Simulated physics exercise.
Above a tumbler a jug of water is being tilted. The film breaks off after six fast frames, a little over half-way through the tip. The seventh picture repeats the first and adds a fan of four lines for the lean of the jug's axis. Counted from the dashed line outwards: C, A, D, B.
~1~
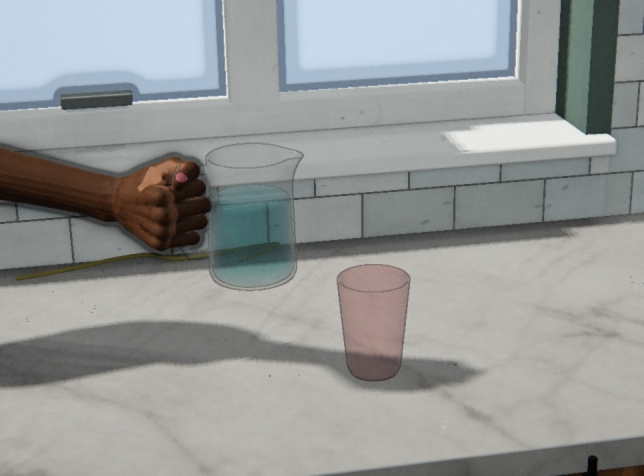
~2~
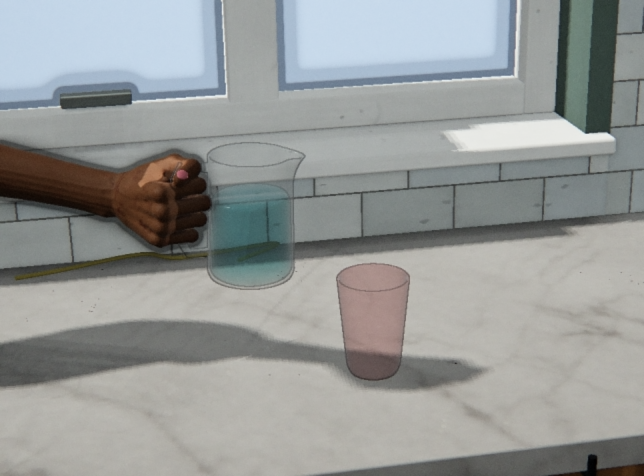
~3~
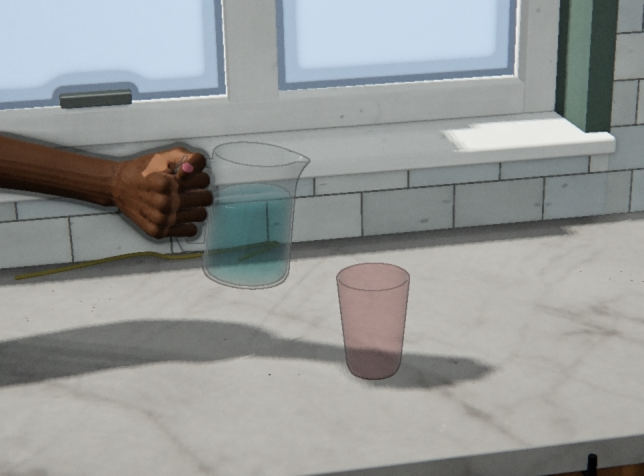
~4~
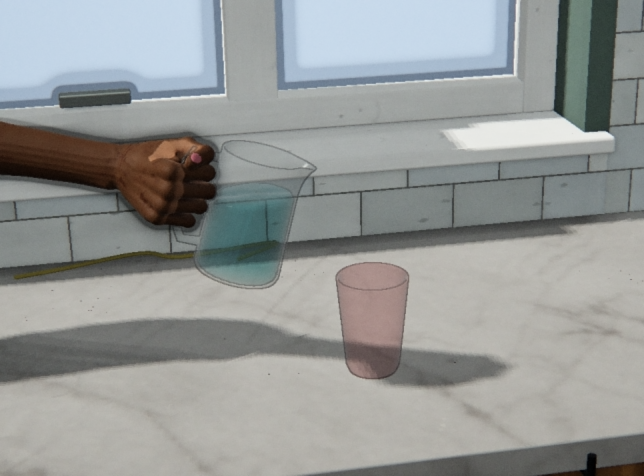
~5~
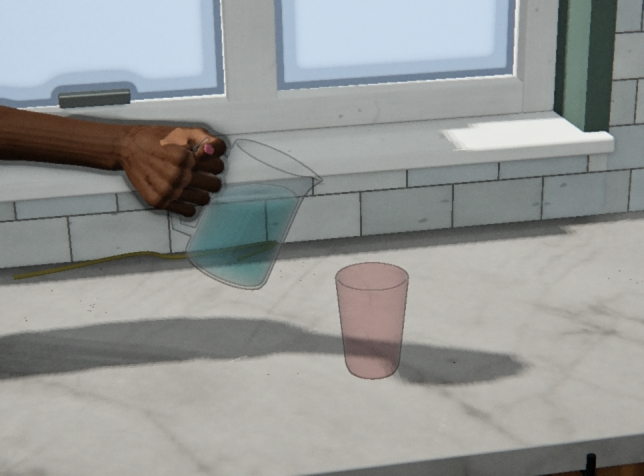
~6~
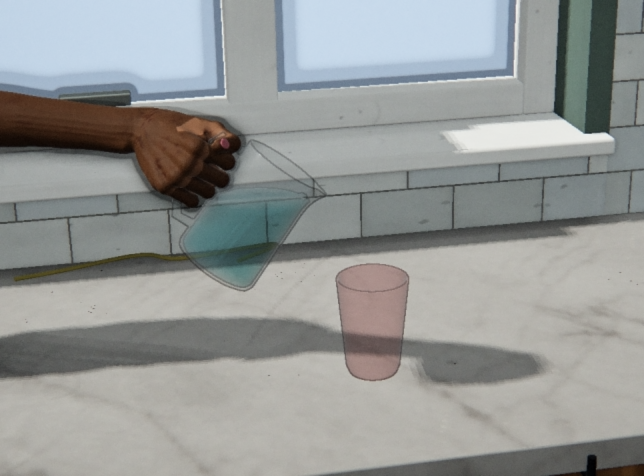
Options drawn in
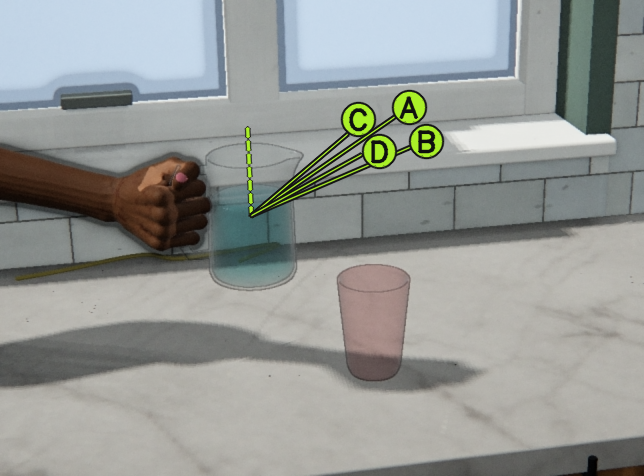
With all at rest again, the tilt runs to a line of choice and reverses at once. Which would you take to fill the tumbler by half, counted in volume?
It is B.
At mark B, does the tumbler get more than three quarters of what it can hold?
No, it does not.
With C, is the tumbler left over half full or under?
Under.
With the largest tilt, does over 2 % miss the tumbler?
No.
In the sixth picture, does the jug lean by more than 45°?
No.
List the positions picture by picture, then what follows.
In the first frame, upright, lip at (302, 154); rim of the tumbler round (374, 277); nothing has left yet.
In the second frame, upright, lip at (303, 155); nothing has left yet.
In the third frame, tipped about 7°, lip at (308, 159); nothing has left yet.
In the fourth frame, tipped about 16°, lip at (315, 167); nothing has left yet.
In the fifth frame, tipped about 26°, lip at (321, 179); nothing has left yet.
In the sixth frame, tipped about 37°, lip at (326, 193); nothing has left yet.
In lime, A at (394, 116); B at (410, 147); C at (347, 134); D at (361, 154).
With A, the tumbler ends with about 20 % of what it can hold.
With B, the tumbler ends with about 51 % of what it can hold.
With C, the tumbler ends with about 10 % of what it can hold.
With D, the tumbler ends with about 33 % of what it can hold.
